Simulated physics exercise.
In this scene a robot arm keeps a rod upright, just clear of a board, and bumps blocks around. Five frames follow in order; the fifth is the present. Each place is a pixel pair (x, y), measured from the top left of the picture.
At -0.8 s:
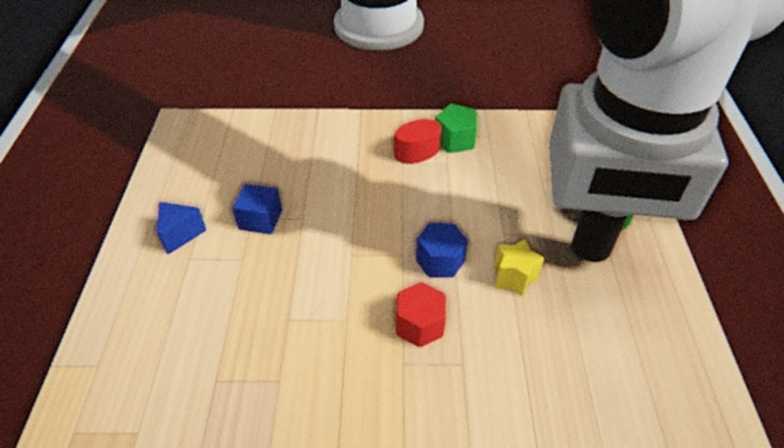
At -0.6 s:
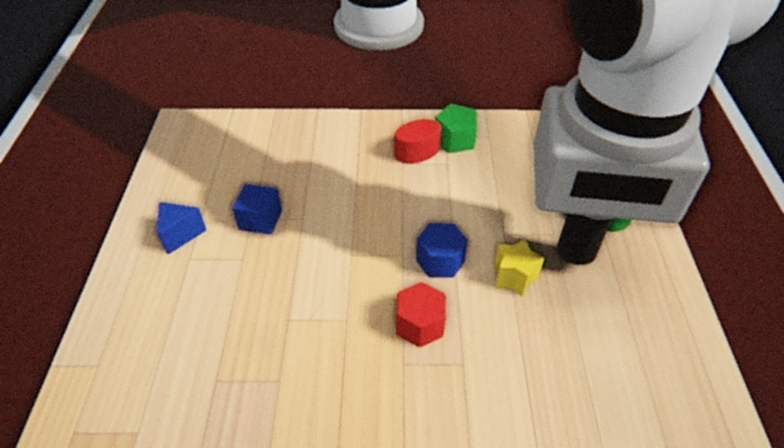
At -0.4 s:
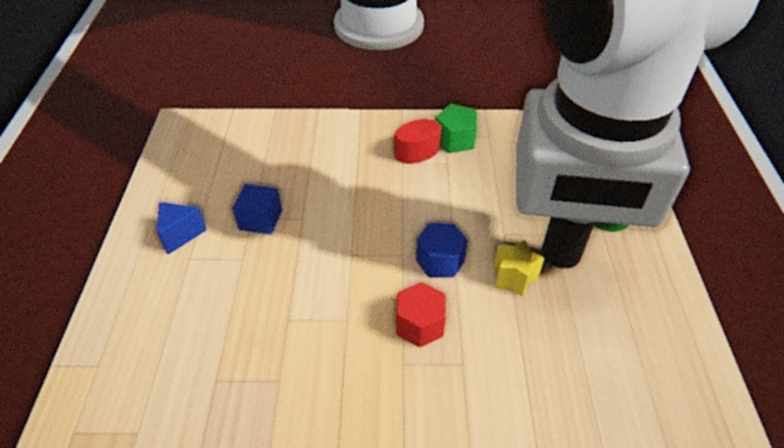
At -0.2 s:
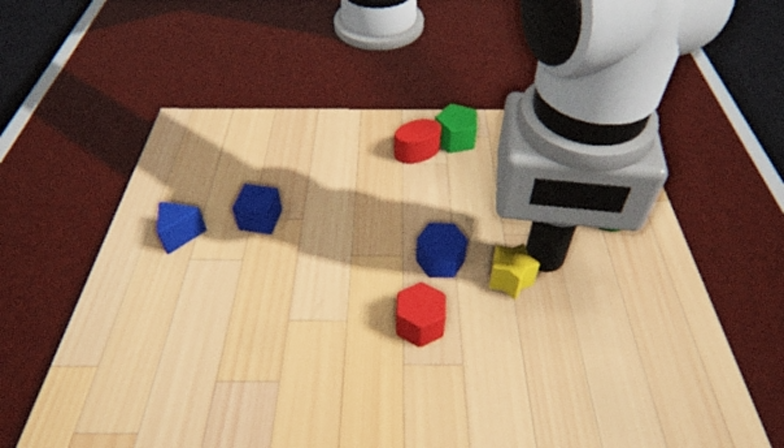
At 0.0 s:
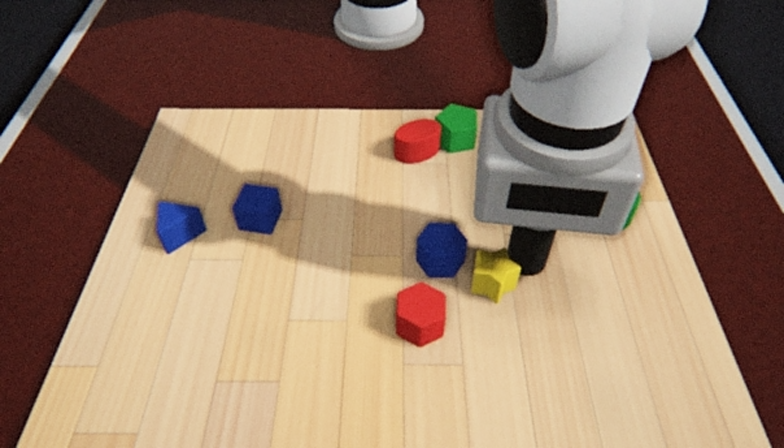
A pale wooden board on a dark red surface is seen from above at an angle by a still camera. Two blue blocks sit at the left, red and green blocks at the top, a blue block and a red hexagonal one near the middle, and a yellow star to their right. A grey-and-white robot arm slides its black rod leftward, meets the star and nudges it slightly left.
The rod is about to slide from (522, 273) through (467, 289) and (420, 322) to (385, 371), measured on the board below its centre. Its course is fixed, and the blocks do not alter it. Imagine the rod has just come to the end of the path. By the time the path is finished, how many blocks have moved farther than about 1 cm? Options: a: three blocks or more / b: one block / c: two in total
Answer: C.
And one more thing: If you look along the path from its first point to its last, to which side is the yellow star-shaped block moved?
Moves right.
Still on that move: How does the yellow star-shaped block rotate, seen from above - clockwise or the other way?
The answer is clockwise.
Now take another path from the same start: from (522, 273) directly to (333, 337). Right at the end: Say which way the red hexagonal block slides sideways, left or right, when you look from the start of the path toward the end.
The shift is to the left of that direction.
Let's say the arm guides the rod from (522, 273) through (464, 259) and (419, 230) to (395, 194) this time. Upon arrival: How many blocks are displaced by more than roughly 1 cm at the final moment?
The way I see it, the answer is two.
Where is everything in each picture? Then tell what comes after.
In the first frame, rod tip (591, 248); block tops, red hexagonal block (421, 303); blue hexagonal block (442, 238); yellow star-shaped block (519, 256).
In the second frame, rod (577, 250); blocks unchanged.
In the third frame, rod (561, 254); blocks unchanged.
In the fourth frame, rod (544, 257); yellow star-shaped block (515, 259).
In the fifth frame, rod (526, 261); red hexagonal block (421, 303); blue hexagonal block (442, 238); yellow star-shaped block (496, 263).
What follows on the original path. One third of the way, rod (468, 277); red hexagonal block (410, 308), turned 25° anticlockwise; blue hexagonal block (437, 239), turned 20° clockwise; yellow star-shaped block (434, 279).
Two thirds of the way, rod (420, 311); red hexagonal block (358, 341), turned 65° anticlockwise; blue hexagonal block (437, 239), turned 20° clockwise; yellow star-shaped block (381, 301), turned 25° clockwise.
At the end, rod (385, 360); red hexagonal block (334, 354), turned 55° anticlockwise; blue hexagonal block (437, 239), turned 20° clockwise; yellow star-shaped block (367, 306), turned 65° clockwise.
